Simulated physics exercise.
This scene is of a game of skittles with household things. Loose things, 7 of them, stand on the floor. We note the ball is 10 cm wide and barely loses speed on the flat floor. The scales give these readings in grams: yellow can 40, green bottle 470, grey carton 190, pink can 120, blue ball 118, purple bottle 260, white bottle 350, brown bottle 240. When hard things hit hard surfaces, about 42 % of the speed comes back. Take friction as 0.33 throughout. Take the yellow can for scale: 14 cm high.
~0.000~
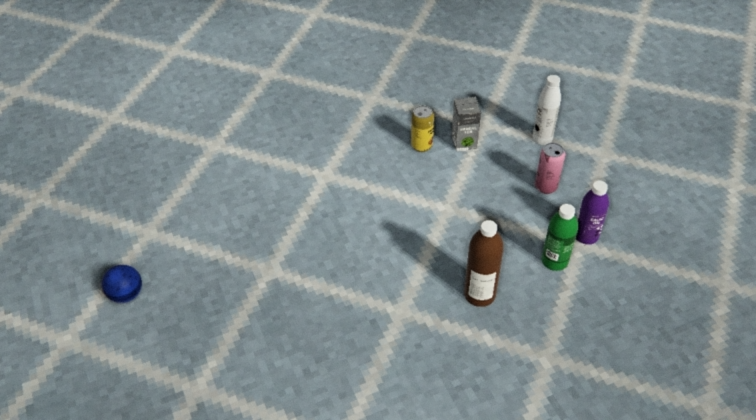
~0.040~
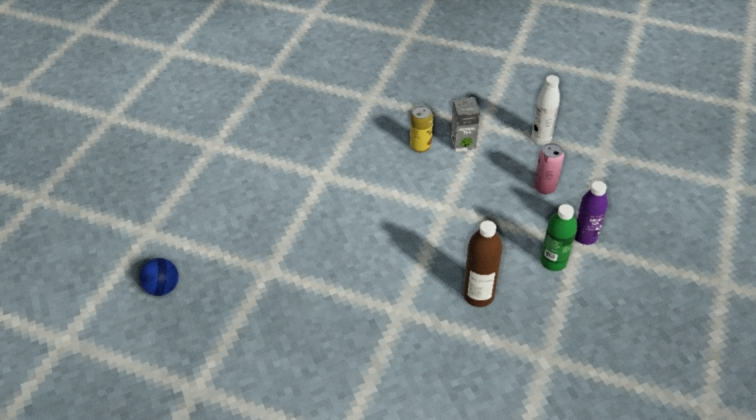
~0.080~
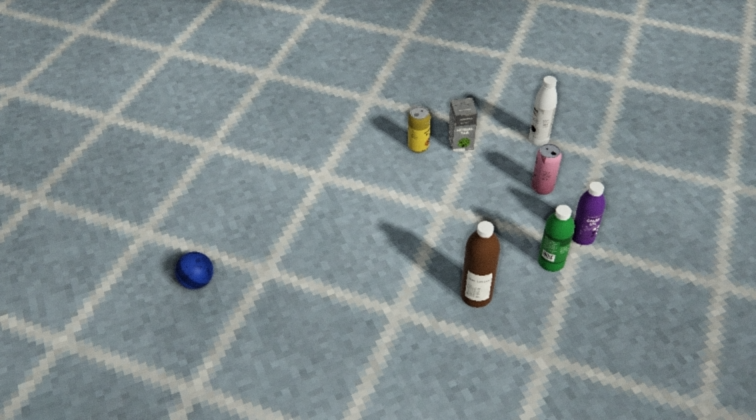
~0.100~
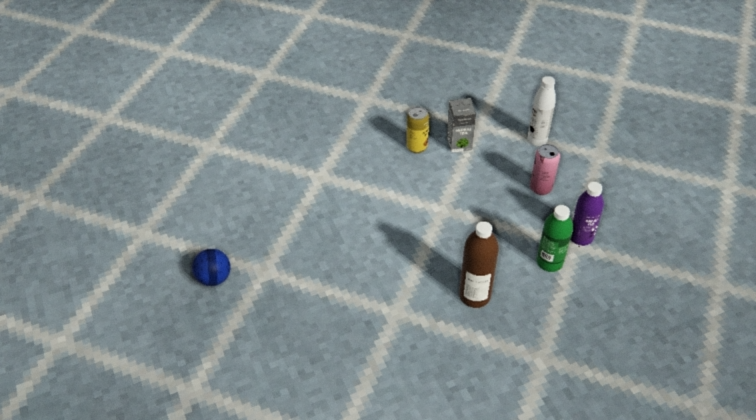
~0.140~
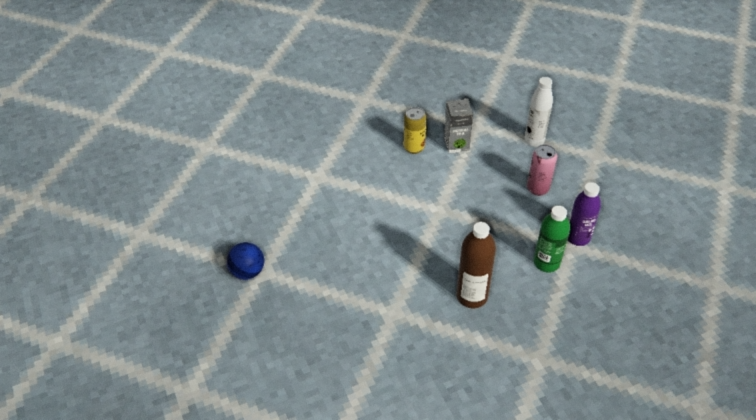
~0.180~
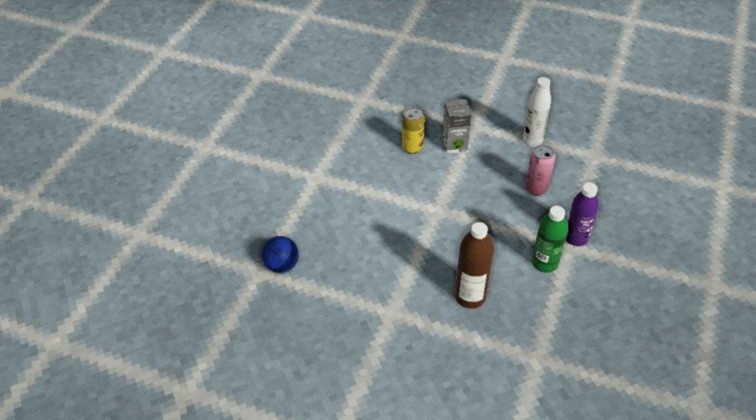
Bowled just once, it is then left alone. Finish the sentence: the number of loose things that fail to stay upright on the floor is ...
... zero.
After 0.38 s, ball 91 cm along; blue ball near (455, 222).
After 0.68 s, ball 162 cm along; blue ball near (694, 177).
After 0.98 s, things are still on the move.
In the end (1.1 s), all 7 under 8 cm from the start. At the end, from the last picture's camera, yellow can near (413, 132), green bottle near (551, 238).
